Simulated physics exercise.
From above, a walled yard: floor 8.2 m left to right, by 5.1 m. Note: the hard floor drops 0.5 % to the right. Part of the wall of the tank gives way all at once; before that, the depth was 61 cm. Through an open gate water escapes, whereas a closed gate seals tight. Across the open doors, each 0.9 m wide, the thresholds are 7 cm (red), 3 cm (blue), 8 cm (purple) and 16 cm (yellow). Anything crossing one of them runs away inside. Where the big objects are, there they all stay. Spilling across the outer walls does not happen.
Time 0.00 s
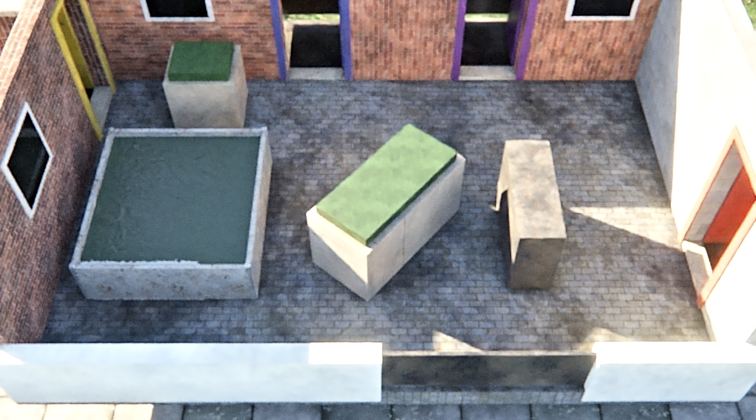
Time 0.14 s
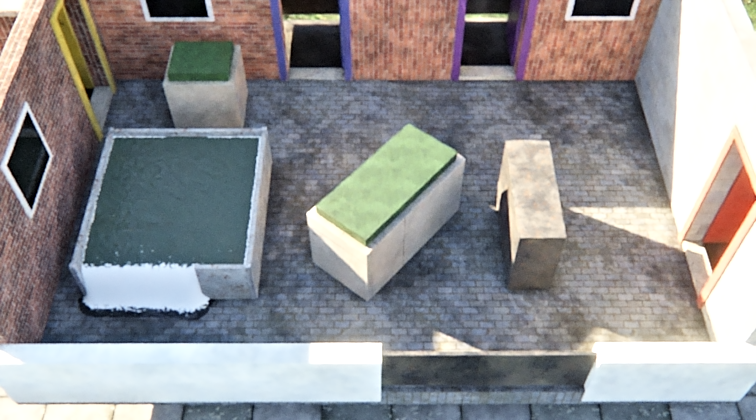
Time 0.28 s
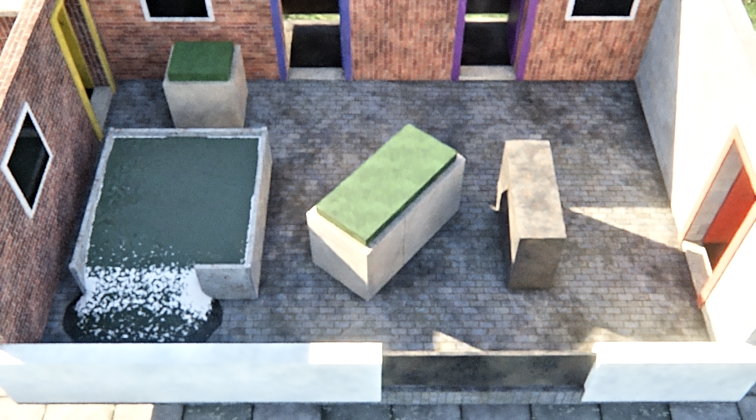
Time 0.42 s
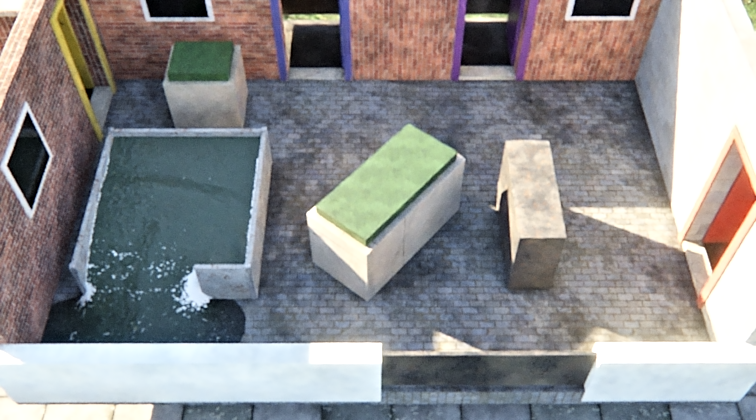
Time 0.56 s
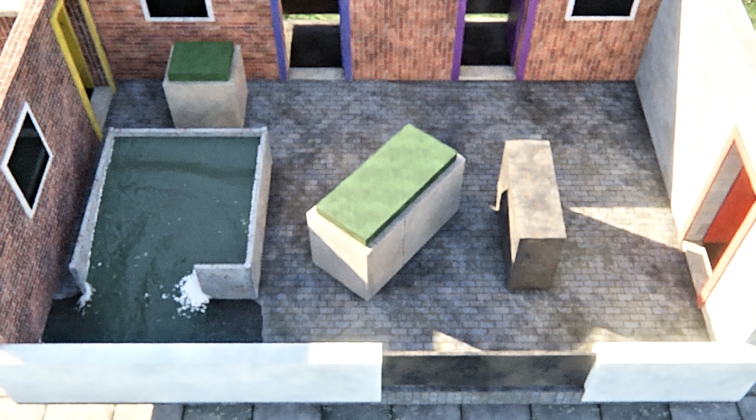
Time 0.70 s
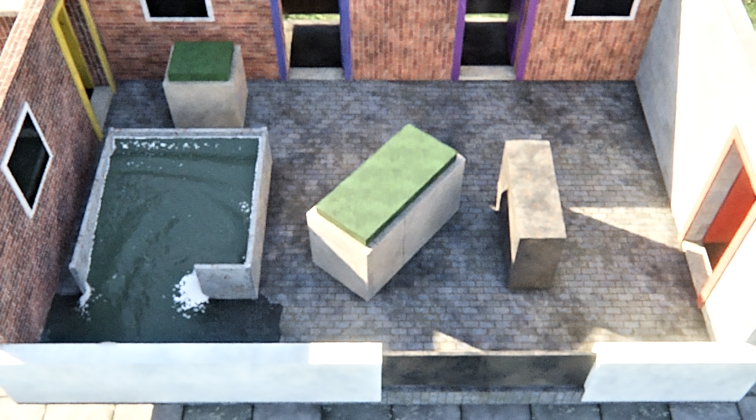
In a walled yard, a tank's front wall gives way and water spreads across the floor.
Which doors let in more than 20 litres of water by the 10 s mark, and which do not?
By then, the red door lets in more than that, the blue door does not, the purple door does not, the yellow door does not.
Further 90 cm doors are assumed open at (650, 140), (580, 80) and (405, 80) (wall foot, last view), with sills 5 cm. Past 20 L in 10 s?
In turn: Under, over, not over.
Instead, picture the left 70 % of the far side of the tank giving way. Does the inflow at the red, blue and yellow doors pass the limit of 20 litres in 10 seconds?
Note: Red short of the mark, blue short of the mark, yellow beyond the mark.
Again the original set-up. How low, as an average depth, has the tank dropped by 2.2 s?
Around 30 cm on average.
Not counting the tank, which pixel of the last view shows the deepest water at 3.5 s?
Spot: Approx. (115, 89).
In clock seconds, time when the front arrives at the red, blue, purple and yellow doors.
Red = 3.4 s, blue = 3.6 s, purple = 5.0 s, yellow = 2.2 s.
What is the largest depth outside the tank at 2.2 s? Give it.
Max depth: About 47 centimetres.
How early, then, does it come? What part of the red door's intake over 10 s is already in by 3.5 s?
That works out near 0%.
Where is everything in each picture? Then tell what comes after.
The first picture shows still water, 61 cm deep, in the tank at (176, 198).
In the second picture, water pours out at (145, 287) and has run 0.8 m, to (87, 303); typically 5 cm deep outside, 61 cm at the tank's back.
In the third picture, water pours out at (145, 288) and has run 1.0 m, to (72, 324); typically 10 cm deep outside, 61 cm at the tank's back.
In the fourth picture, the front is at a hidden place, 1.4 m from the gap at (145, 288); 2.2 m2 of floor is under water; 61 cm left at the back of the tank.
In the fifth picture, water pours out at (146, 289) and has run 1.7 m, to a hidden place; typically 11 cm deep outside, 61 cm at the tank's back.
In the sixth picture, the front is at a hidden place, 1.9 m from the gap at (145, 289); 2.6 m2 of floor is under water; 55 cm left at the back of the tank.
After 1.4 s water covers 10 % of the floor and is deepest (62 cm) near (33, 373); red door not reached, blue door not reached, purple door not reached, yellow door not reached.
After 2.2 s water covers 25 % of the floor and is deepest (47 cm) near (33, 373); red door not reached, blue door not reached, purple door not reached, yellow door not reached.
After 3.5 s water covers 50 % of the floor and is deepest (36 cm) near (115, 89); red door 6 cm at the sill, 0 L in, blue door not reached, purple door not reached, yellow door 10 cm at the sill, 0 L in.
After 6.0 s water covers 85 % of the floor and is deepest (18 cm) near (713, 373); red door 14 cm at the sill, 50 L in, blue door 3 cm at the sill, 2 L in, purple door 2 cm at the sill, 0 L in, yellow door 9 cm at the sill, 1 L in.
After 10.0 s water covers 100 % of the floor and is deepest (13 cm) near (115, 89); red door 10 cm at the sill, 94 L in, blue door 2 cm at the sill, 2 L in, purple door 11 cm at the sill, 1 L in, yellow door 10 cm at the sill, 2 L in.
